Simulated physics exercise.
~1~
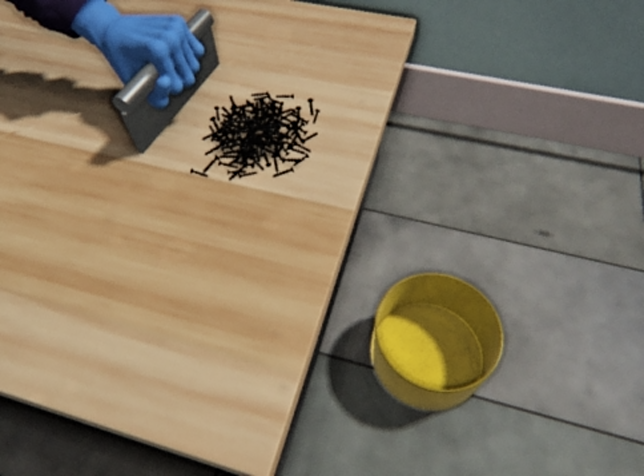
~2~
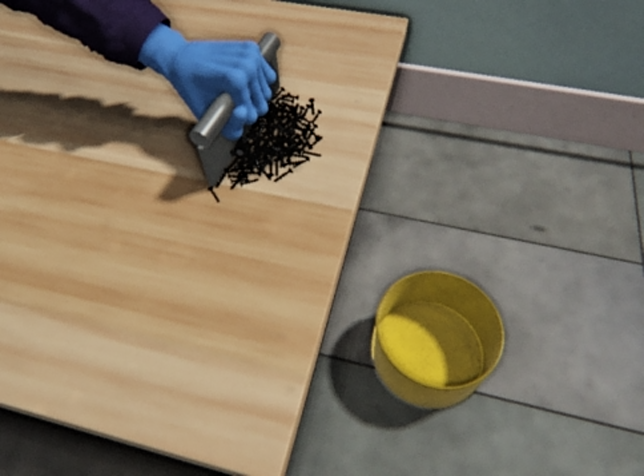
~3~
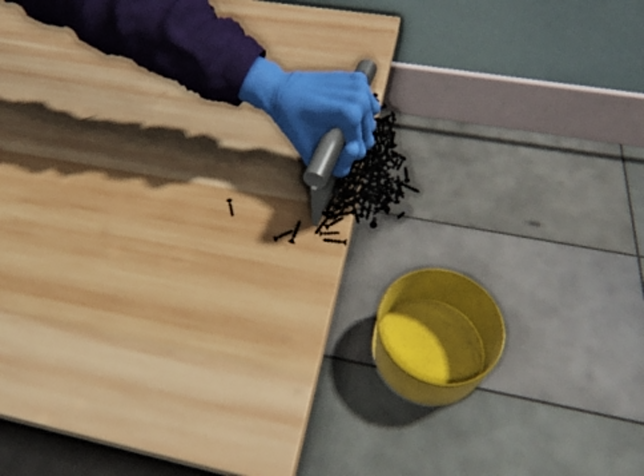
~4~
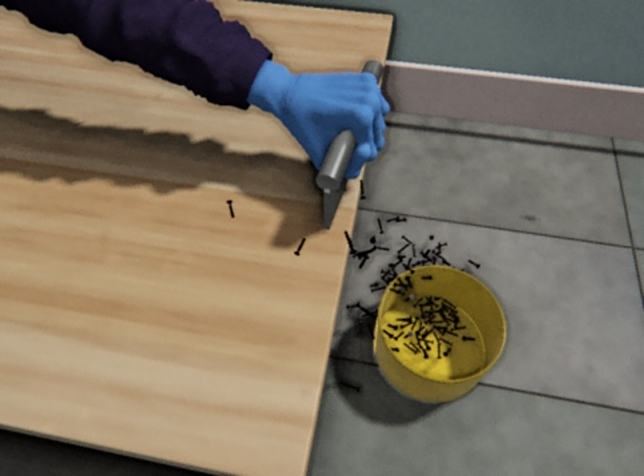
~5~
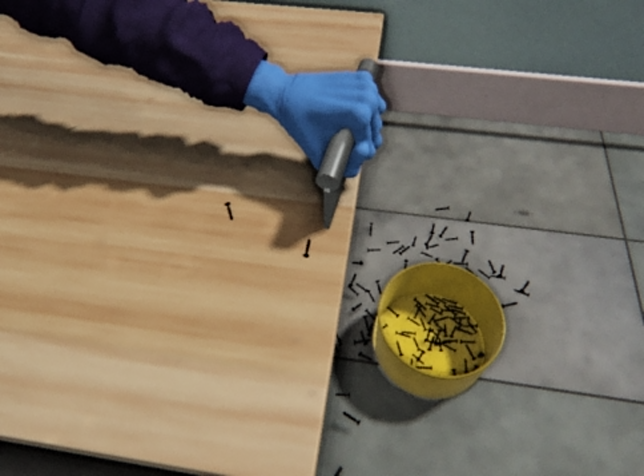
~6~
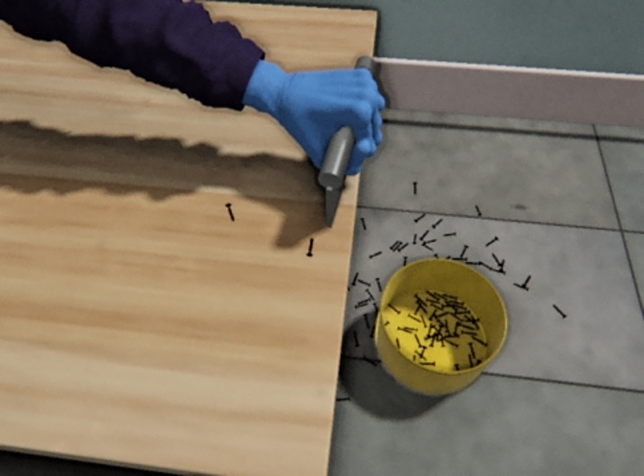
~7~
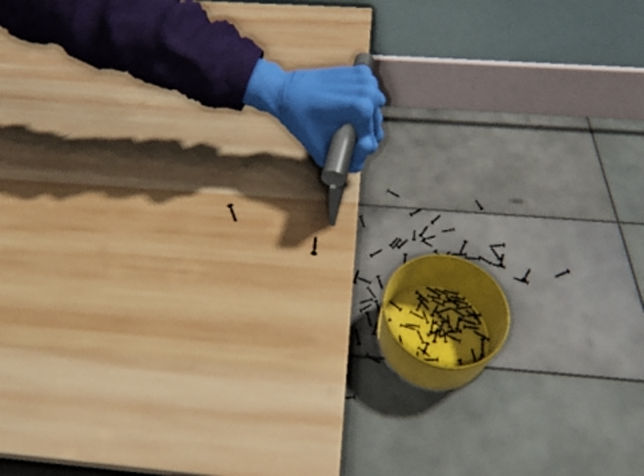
A blue-gloved hand pushed a pile of small black screws rightward across a wooden tabletop with a scraper and over the edge, where many dropped into a yellow pot while others scattered on the grey floor around it, leaving two on the wood.
